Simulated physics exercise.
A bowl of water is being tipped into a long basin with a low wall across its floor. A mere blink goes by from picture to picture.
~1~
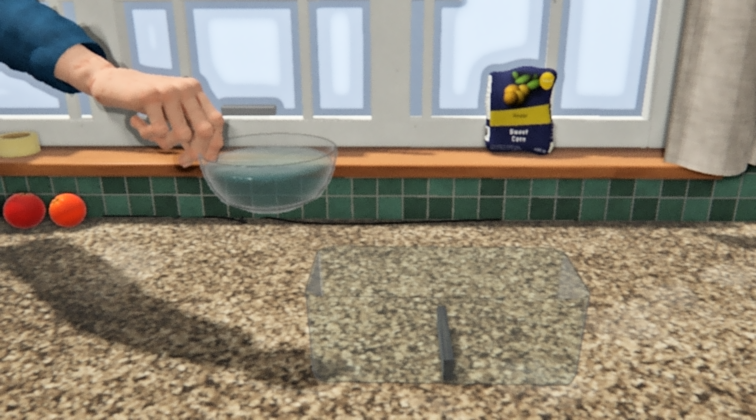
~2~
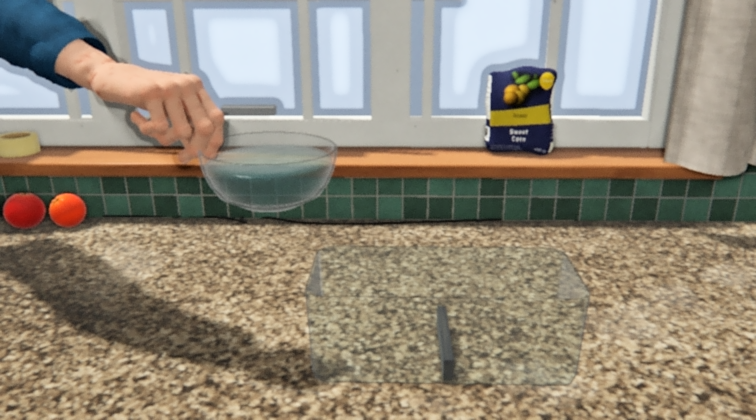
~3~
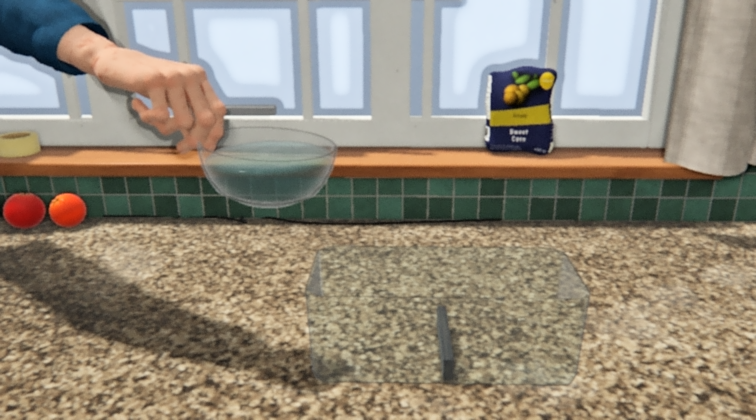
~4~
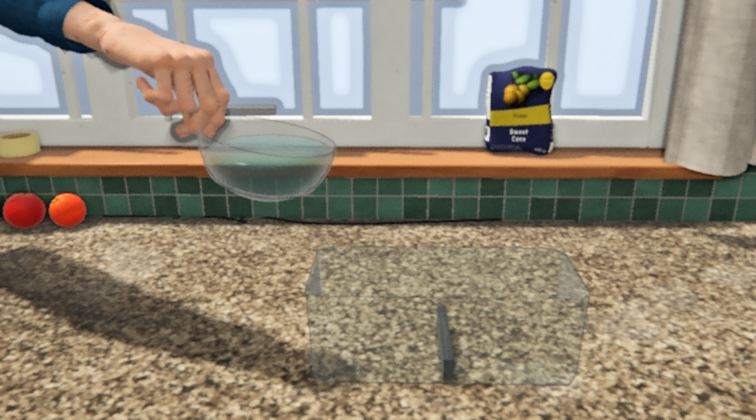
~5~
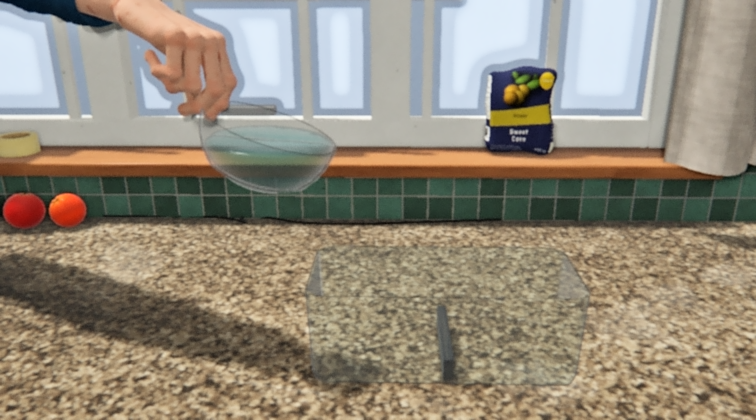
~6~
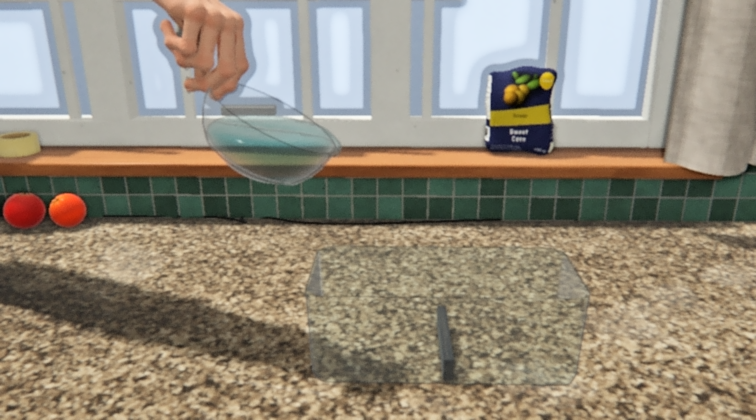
A hand holding a clear glass bowl of bluish water on the left tilted it gradually to the right, above a stone counter where a clear basin with a low dark divider stood still.
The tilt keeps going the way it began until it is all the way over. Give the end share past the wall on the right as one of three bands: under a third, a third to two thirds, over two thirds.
The end share is a third to two thirds.
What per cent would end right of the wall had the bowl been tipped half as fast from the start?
Roughly 25 percent.
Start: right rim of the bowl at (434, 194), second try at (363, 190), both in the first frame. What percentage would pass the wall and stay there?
The first gives 75 %, the second 60 %.
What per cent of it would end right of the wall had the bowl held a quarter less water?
Some 35 parts in a hundred.
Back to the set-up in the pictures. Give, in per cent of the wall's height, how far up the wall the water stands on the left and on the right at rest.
About 50 on the left and about 50 on the right.
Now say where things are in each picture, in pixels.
It leans 0°; its right rim is at (336, 150); the water meets the walls at (209, 159) and (333, 160); the long basin's rim runs from (312, 271) to (576, 273); the wall's top is at (445, 332), in the first picture.
It leans 1°; its right rim is at (335, 151); the water meets the walls at (209, 158) and (333, 159), in the second picture.
It leans 5°; its right rim is at (335, 151); the water meets the walls at (208, 154) and (333, 155), in the third picture.
It leans 12°; its right rim is at (335, 151); the water meets the walls at (208, 146) and (332, 150), in the fourth picture.
It leans 20°; its right rim is at (335, 151); the water meets the walls at (208, 135) and (334, 142), in the fifth picture.
It leans 30°; its right rim is at (334, 151); the water meets the walls at (211, 120) and (332, 139); 4 per cent is over the edge, in the sixth picture.
A moment on, the bowl is tipped on its side and 25 per cent is still to pour, 12 is left of the wall and 0 right of it.
Next, the bowl is tipped on its side and 1 per cent is still to pour, 35 is left of the wall and 52 right of it.
Then the bowl is tipped on its side and 0 per cent is still to pour, 47 is left of the wall and 50 right of it.
Later the bowl is tipped on its side and 0 per cent is still to pour, 49 is left of the wall and 48 right of it.
Finally, 49 per cent lies left of the wall, 49 right of it and 2 outside.
